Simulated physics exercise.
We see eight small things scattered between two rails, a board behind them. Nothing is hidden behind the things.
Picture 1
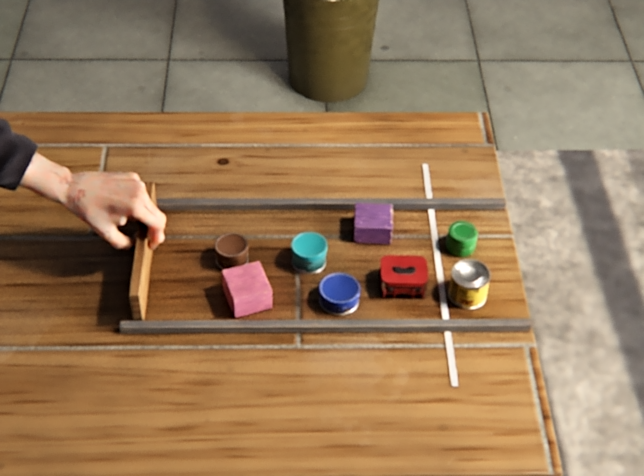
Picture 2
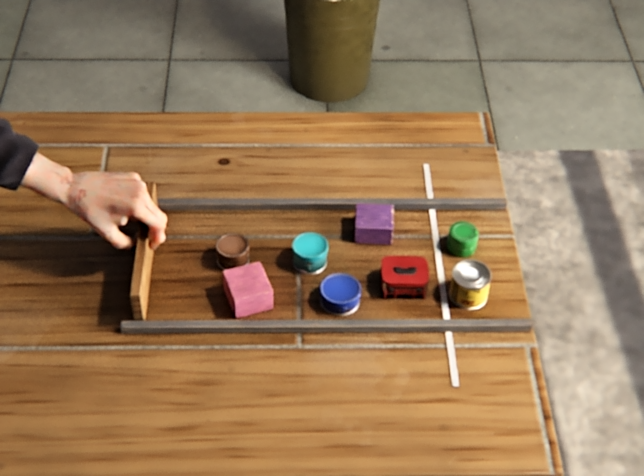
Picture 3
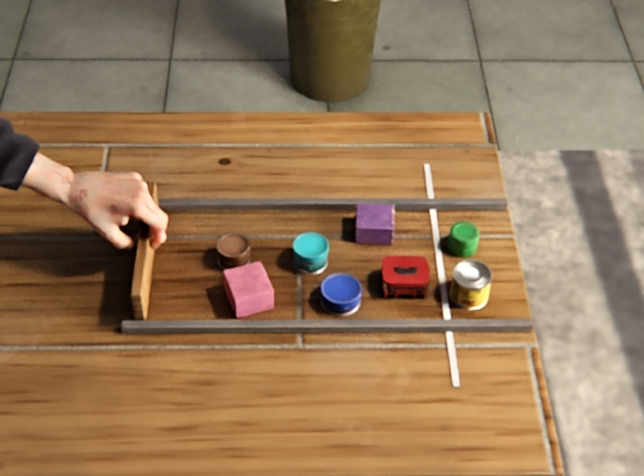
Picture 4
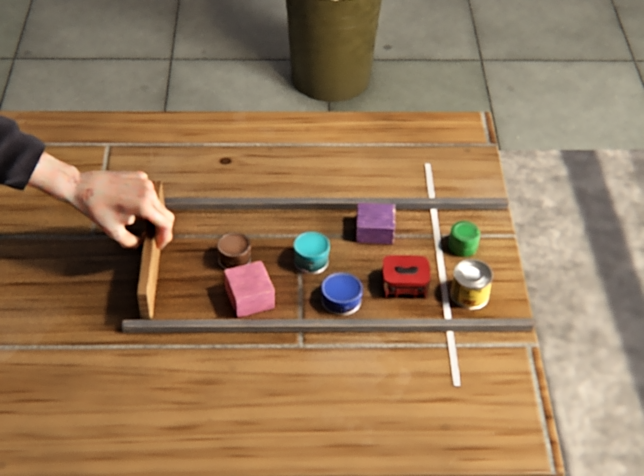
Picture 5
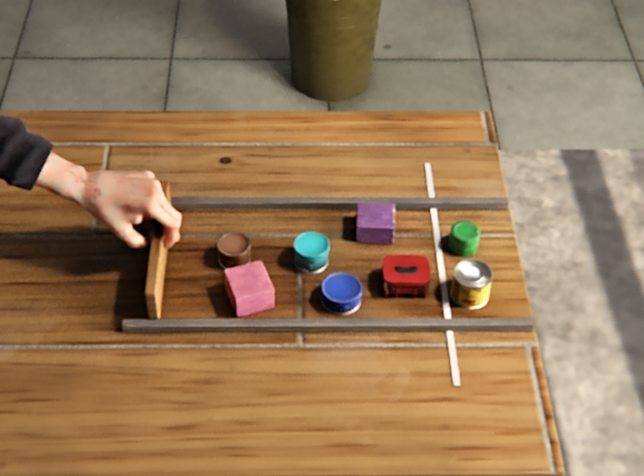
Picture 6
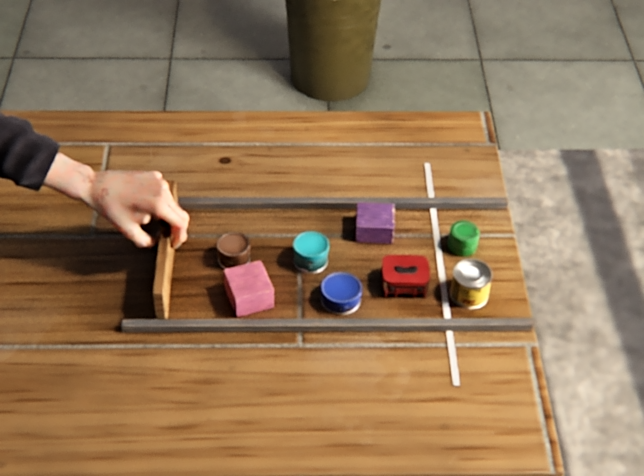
At first, a hand holds an upright wooden board at the left end of two rails on a wooden table, with eight small blocks, tins and other objects spread out between the rails. Then the hand slides the board slightly to the right, while the objects stay apart from it, practically unmoved.
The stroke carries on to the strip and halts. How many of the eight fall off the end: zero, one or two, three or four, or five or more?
The number that fall off is one or two.
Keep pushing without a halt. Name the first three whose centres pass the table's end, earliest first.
The order is the yellow tin, then the red case, then the blue tin.
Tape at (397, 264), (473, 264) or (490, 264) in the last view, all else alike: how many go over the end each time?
It would be 0, 4 and 5.
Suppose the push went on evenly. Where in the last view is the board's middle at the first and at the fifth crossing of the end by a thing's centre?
About (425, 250), then (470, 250).
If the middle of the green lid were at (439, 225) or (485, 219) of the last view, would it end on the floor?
In that order, it holds on; stays on.
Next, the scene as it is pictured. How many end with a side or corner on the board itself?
The number is 3.
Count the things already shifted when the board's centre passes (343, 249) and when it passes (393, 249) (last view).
By then 5, and 8.
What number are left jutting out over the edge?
That would be 1.
Soon after, none off yet; green lid at rest near (464, 238); yellow tin at rest near (471, 284); red case at rest near (405, 277).
Then, none off yet; green lid at rest near (464, 238); yellow tin at rest near (472, 285); red case moved about its own width near (442, 268).
At rest, the number that fall off is one or two; fallen, yellow tin.
